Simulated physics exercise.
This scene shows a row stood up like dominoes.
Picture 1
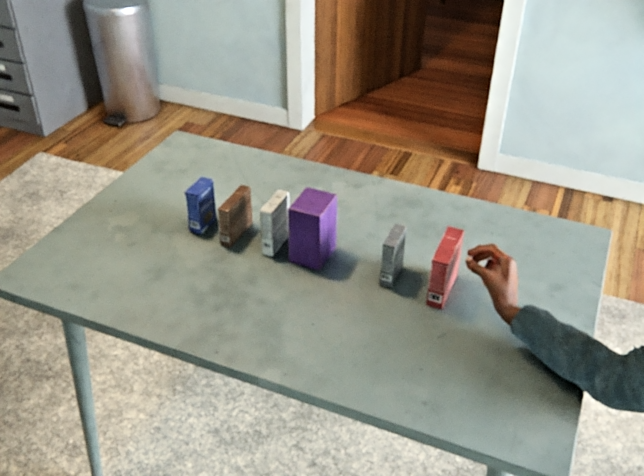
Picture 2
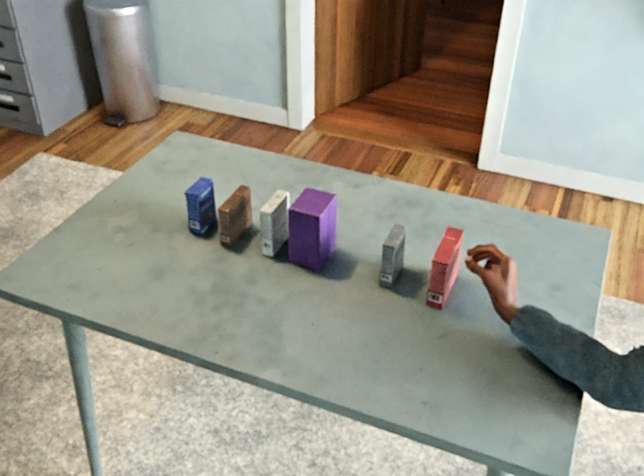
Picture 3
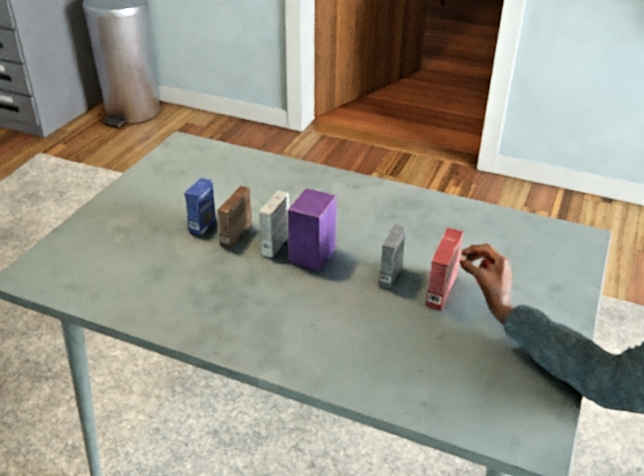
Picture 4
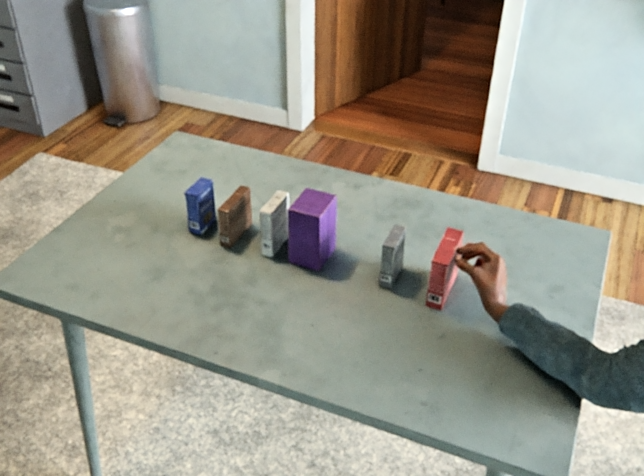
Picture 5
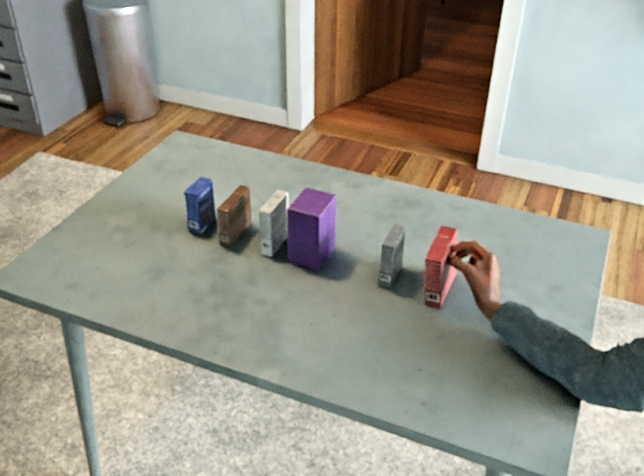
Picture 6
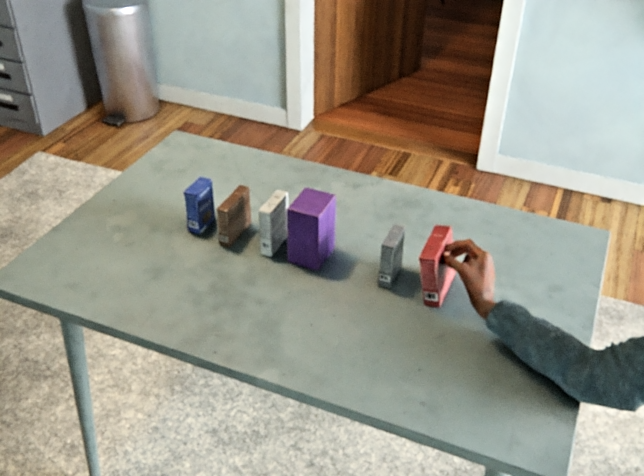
A large purple block stands near the middle of a row of upright packets on a grey-green table, seen from above at an angle in a room with wooden flooring and a pale rug. Blue, brown and white packets stand to its left, grey and red ones to its right. From the right, a dark-sleeved hand moves left, touches the red packet and tilts it slightly leftward, while the camera stays still.
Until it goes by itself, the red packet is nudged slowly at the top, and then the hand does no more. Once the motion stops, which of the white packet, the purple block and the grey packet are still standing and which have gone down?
In the end the white packet ends up standing; the purple block ends up standing; the grey packet ends up over.
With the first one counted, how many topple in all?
All told, the number is 2.
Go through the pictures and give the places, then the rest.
The first frame shows white packet (275, 223); purple block (313, 229); grey packet (393, 256).
The second frame shows brown packet (236, 216).
The third frame shows brown packet (235, 217).
The fourth frame shows brown packet (236, 217).
The fifth frame shows red packet 6° over; brown packet (235, 216).
The sixth frame shows red packet 12° over; white packet (274, 223); purple block (312, 229); grey packet (392, 256).
Then, 0.20 s on from there, red packet 30° over.
Then, 0.40 s on from there, red packet 67° over; grey packet turned 41° from how it was put near (374, 253).
Then, 0.50 s on from there, red packet 75° over; grey packet on its side near (358, 262).
In the end, toppled on the table, grey packet; the other 3 unmoved. At the end, from the last picture's camera, white packet near (274, 223), purple block near (312, 229).
